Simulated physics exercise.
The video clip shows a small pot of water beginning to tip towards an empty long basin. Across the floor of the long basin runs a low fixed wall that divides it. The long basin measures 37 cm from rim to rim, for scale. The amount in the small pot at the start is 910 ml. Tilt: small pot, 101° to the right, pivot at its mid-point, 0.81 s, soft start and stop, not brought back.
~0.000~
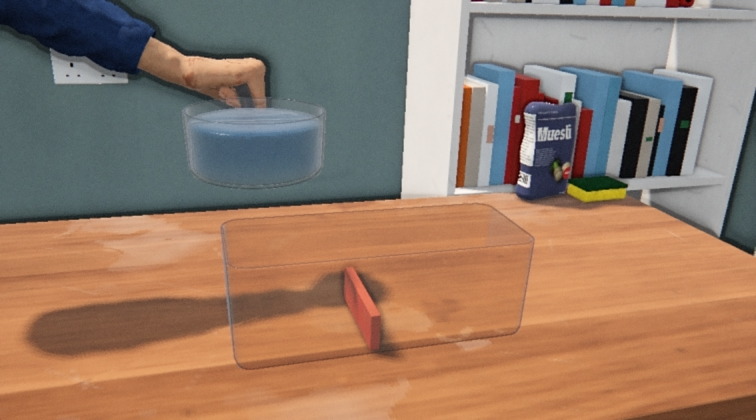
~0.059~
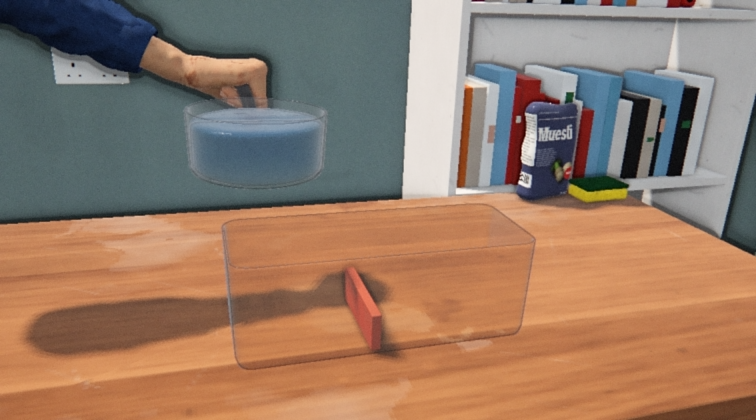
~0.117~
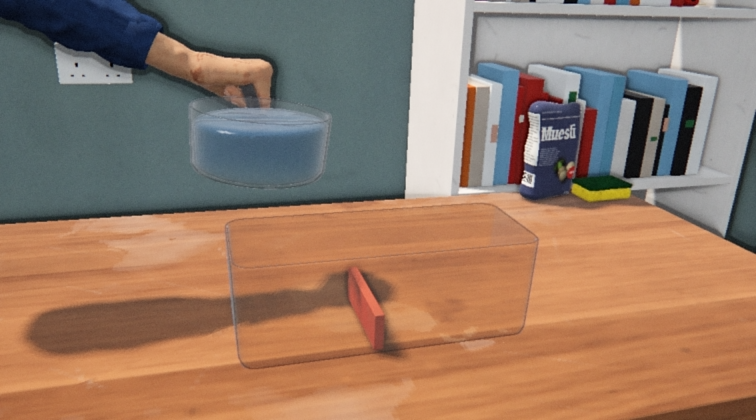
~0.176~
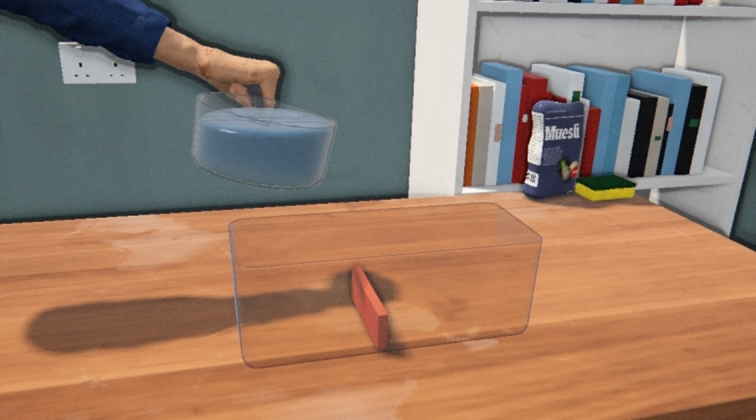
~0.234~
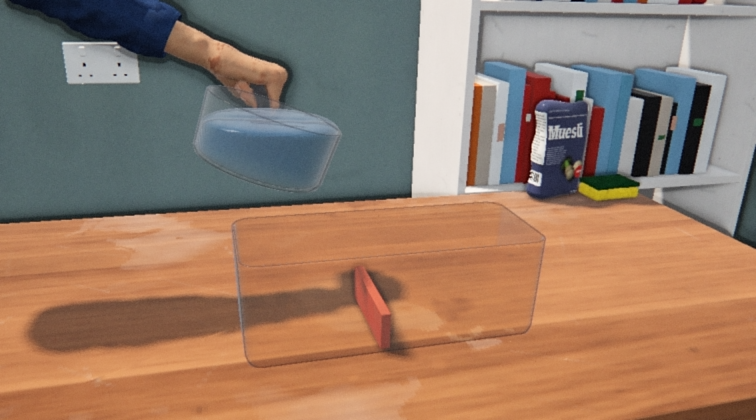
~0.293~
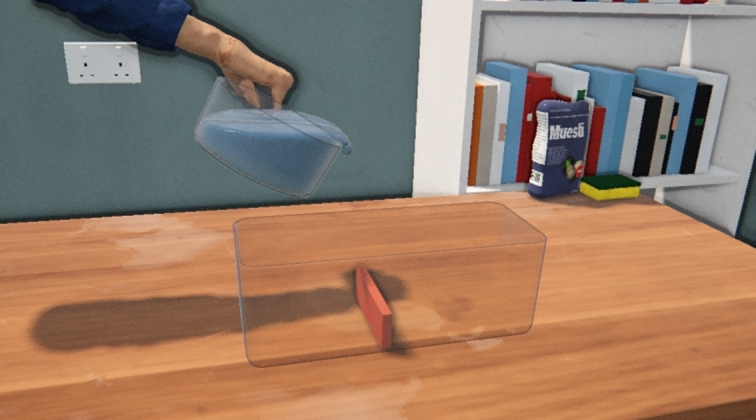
The clip opens on a hand holding a small clear pot of blue water, level above a long, empty transparent basin with a red divider on a wooden table. The pot begins tilting to the right, slowly, then more steeply, until water reaches its lower rim and starts slipping over the edge.
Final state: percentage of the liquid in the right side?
Approximately 59 %.
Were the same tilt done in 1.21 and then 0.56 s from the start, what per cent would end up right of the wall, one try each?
Respectively about 65 and 50 percent.
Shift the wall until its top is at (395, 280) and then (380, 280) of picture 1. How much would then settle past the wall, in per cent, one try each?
10 % and 30 %.
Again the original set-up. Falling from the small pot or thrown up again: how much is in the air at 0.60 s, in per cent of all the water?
Estimate: Some 34 % of the total.
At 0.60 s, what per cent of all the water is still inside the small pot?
Some 26 % of it is still there.
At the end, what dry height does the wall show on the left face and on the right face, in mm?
It's around 30 mm on the left side and around 28 mm on the right side.
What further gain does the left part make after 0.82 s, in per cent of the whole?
That works out to roughly 9 per cent of the whole.
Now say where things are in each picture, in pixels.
In the first picture, it leans 0°; its right rim is at (323, 110); the water meets the walls at (187, 122) and (320, 119); the long basin's rim runs from (224, 245) to (511, 222); the wall's top is at (361, 291).
In the second picture, it leans 1°; its right rim is at (325, 112); the water meets the walls at (188, 121) and (321, 120).
In the third picture, it leans 5°; its right rim is at (329, 116); the water meets the walls at (192, 119) and (325, 120).
In the fourth picture, it leans 11°; its right rim is at (334, 123); the water meets the walls at (197, 119) and (331, 121).
In the fifth picture, it leans 19°; its right rim is at (338, 132); the water meets the walls at (201, 120) and (338, 126); 1 per cent is over the edge.
In the sixth picture, it leans 29°; its right rim is at (339, 144); the water meets the walls at (201, 119) and (338, 135); 6 per cent is over the edge.
After 0.60 s the tilt is 85° and 27 per cent is still to pour, 7 is left of the wall and 33 right of it.
After 0.82 s the tilt is 101° and 6 per cent is still to pour, 31 is left of the wall and 59 right of it.
After 1.06 s the tilt is 101° and 1 per cent is still to pour, 39 is left of the wall and 59 right of it.
After 1.31 s the tilt is 101° and 0 per cent is still to pour, 40 is left of the wall and 59 right of it.
In the end 40 per cent lies left of the wall, 59 right of it and 0 outside.
